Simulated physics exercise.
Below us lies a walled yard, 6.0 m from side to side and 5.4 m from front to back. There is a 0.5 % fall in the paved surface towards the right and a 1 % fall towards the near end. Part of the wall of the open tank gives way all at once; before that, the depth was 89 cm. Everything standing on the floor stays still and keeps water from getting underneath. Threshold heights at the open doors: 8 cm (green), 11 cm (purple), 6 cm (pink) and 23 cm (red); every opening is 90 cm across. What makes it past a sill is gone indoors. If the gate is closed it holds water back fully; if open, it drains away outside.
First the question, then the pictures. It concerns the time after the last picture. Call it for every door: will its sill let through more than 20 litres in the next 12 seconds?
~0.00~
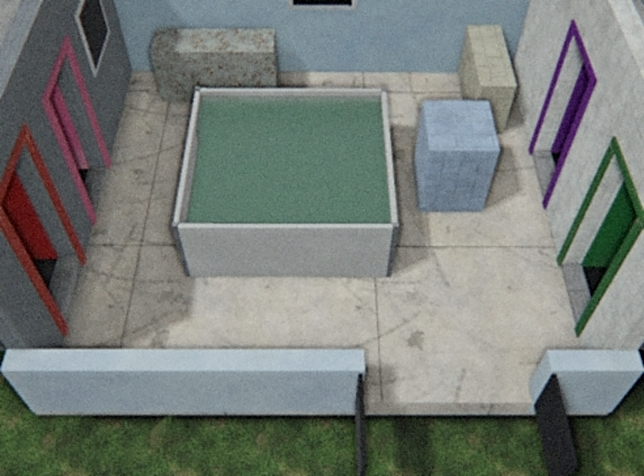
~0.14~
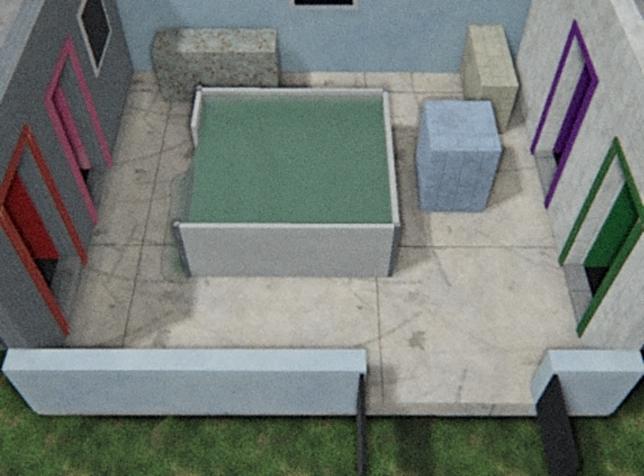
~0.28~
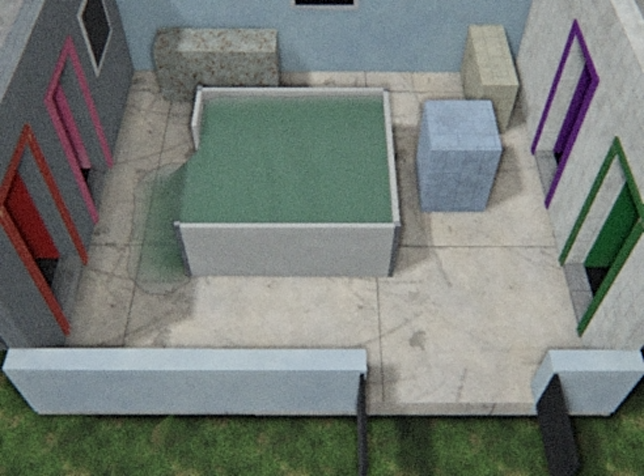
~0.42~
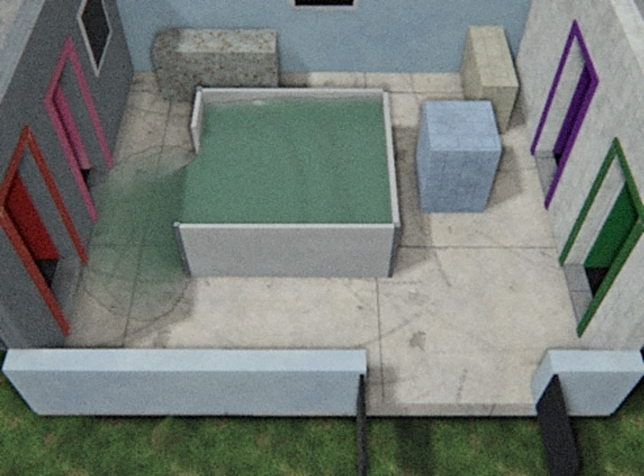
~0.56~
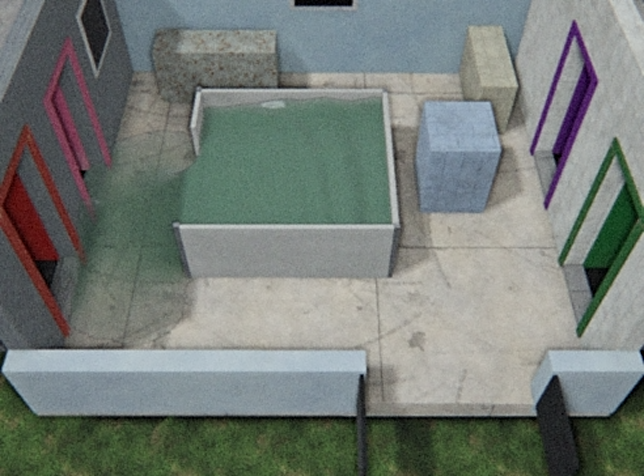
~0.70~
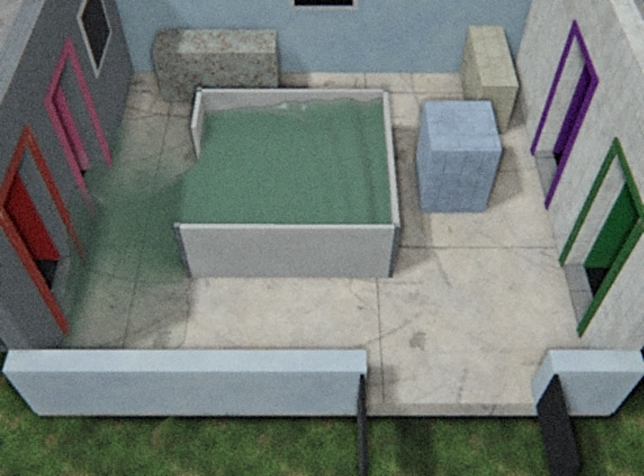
Green door - it will, purple door - it will, pink door - it will, red door - it will.
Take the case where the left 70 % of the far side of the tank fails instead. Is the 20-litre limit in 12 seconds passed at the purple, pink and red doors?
So purple ends up past the limit, pink past the limit, red short of it.
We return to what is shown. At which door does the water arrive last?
That's the purple door.
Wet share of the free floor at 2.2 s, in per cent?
Covered: Roughly 45 per cent.
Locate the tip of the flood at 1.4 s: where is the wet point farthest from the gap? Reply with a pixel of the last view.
Somewhere around (134, 78).
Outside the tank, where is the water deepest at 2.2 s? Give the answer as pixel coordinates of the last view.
Location: Approx. (57, 382).
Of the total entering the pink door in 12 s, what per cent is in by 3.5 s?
Some 75 in a hundred.
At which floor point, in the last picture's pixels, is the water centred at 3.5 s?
Close to (251, 228) in the last picture.
After 1.4 s water covers 25 % of the floor and is deepest (70 cm) near (60, 367); green door not reached, purple door not reached, pink door 43 cm at the sill, 331 L in, red door 47 cm at the sill, 54 L in.
After 2.2 s water covers 45 % of the floor and is deepest (64 cm) near (57, 382); green door not reached, purple door not reached, pink door 40 cm at the sill, 646 L in, red door 43 cm at the sill, 166 L in.
After 3.5 s water covers 75 % of the floor and is deepest (38 cm) near (57, 382); green door 18 cm at the sill, 37 L in, purple door not reached, pink door 26 cm at the sill, 937 L in, red door 32 cm at the sill, 246 L in.
After 7.0 s water covers 95 % of the floor and is deepest (20 cm) near (574, 341); green door 19 cm at the sill, 411 L in, purple door 17 cm at the sill, 5 L in, pink door 14 cm at the sill, 1212 L in, red door 17 cm at the sill, 268 L in.
After 12.0 s water covers 100 % of the floor and is deepest (14 cm) near (555, 266); green door 12 cm at the sill, 535 L in, purple door 12 cm at the sill, 72 L in, pink door 7 cm at the sill, 1274 L in, red door 8 cm at the sill, 268 L in.
